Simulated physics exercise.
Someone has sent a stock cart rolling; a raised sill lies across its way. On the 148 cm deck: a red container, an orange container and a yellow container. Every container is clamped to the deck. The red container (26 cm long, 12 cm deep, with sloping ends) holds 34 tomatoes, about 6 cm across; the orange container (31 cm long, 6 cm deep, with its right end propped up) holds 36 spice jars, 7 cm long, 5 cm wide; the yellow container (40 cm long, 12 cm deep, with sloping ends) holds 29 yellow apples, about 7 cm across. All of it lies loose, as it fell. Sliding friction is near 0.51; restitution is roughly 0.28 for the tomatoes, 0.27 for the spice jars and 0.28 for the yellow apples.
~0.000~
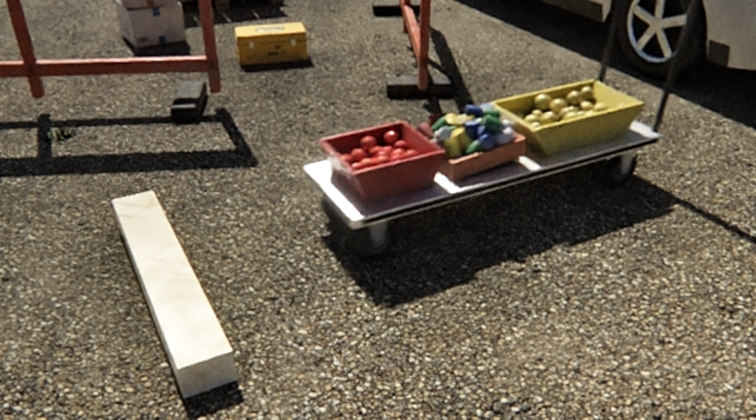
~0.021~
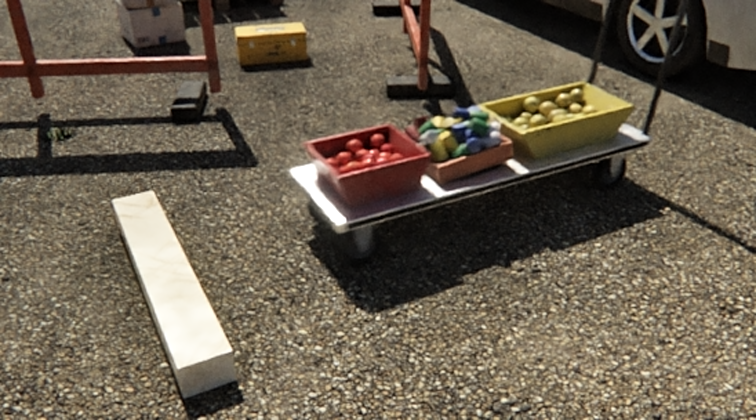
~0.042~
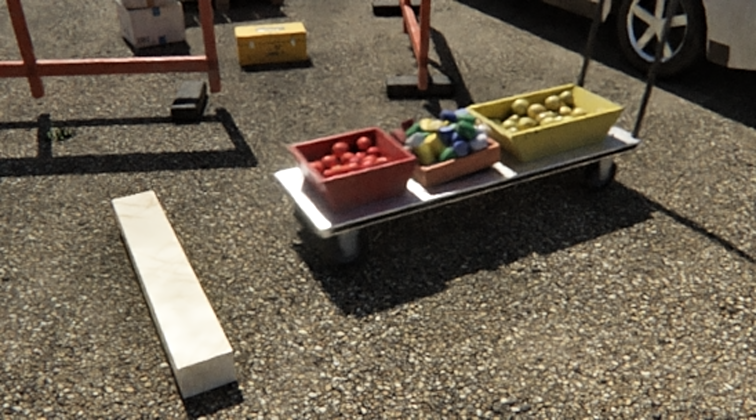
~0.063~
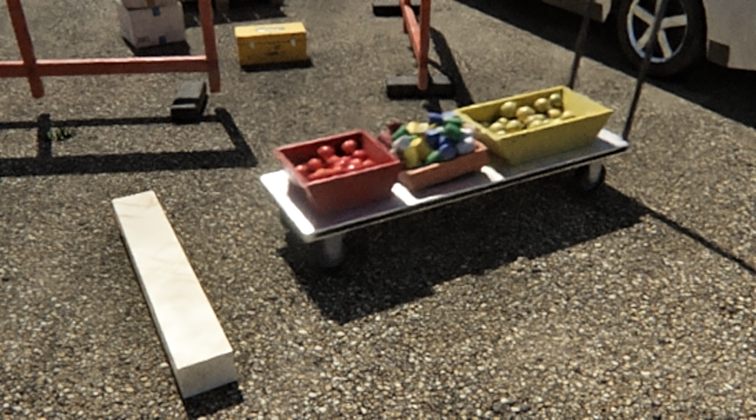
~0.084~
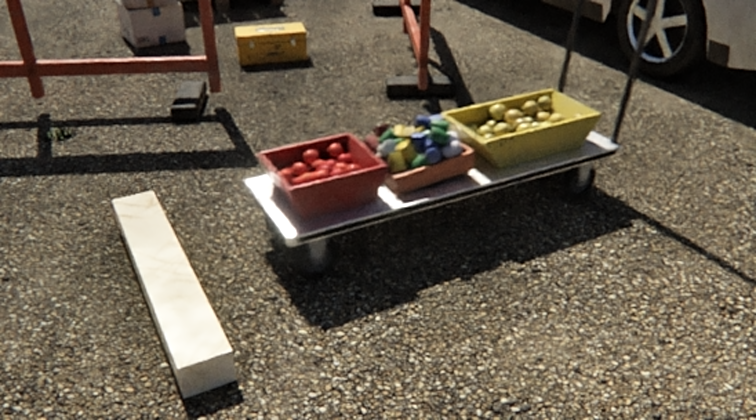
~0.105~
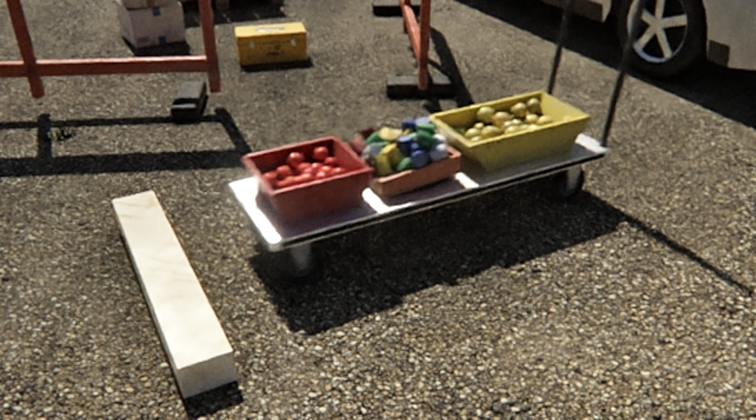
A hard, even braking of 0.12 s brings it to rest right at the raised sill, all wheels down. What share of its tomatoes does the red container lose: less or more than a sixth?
Less than a sixth of the tomatoes leave the red container.
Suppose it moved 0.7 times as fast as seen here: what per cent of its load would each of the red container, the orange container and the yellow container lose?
Then red container 0, orange container 10, yellow container 0 per cent.
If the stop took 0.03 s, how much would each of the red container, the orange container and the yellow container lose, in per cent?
In that case red container 20, orange container 40, yellow container 20 per cent.
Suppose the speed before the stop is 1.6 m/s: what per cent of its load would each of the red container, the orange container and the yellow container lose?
In that case red container 0, orange container 0, yellow container 0 per cent.
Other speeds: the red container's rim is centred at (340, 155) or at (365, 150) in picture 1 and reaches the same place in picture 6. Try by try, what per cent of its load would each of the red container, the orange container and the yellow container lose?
Red container 0 then 0, orange container 10 then 20, yellow container 0 then 0 per cent.
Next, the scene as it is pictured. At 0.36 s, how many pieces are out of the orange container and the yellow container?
About: Orange container 8, yellow container 1.
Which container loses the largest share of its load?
The orange container.
After 0.14 s, the brake bites.
After 0.24 s, red container 34 in, 0 out, orange container 35 in, 1 out and yellow container 29 in, 0 out.
After 0.36 s, red container 33 in, 1 out, orange container 29 in, 7 out and yellow container 28 in, 1 out.
After 0.59 s, red container 32 in, 2 out, orange container 24 in, 12 out and yellow container 26 in, 3 out.
Final count (at 1.10 s), red container 32 in, 2 out, orange container 23 in, 13 out and yellow container 26 in, 3 out. Asked share, 2 of 34, 6 per cent.
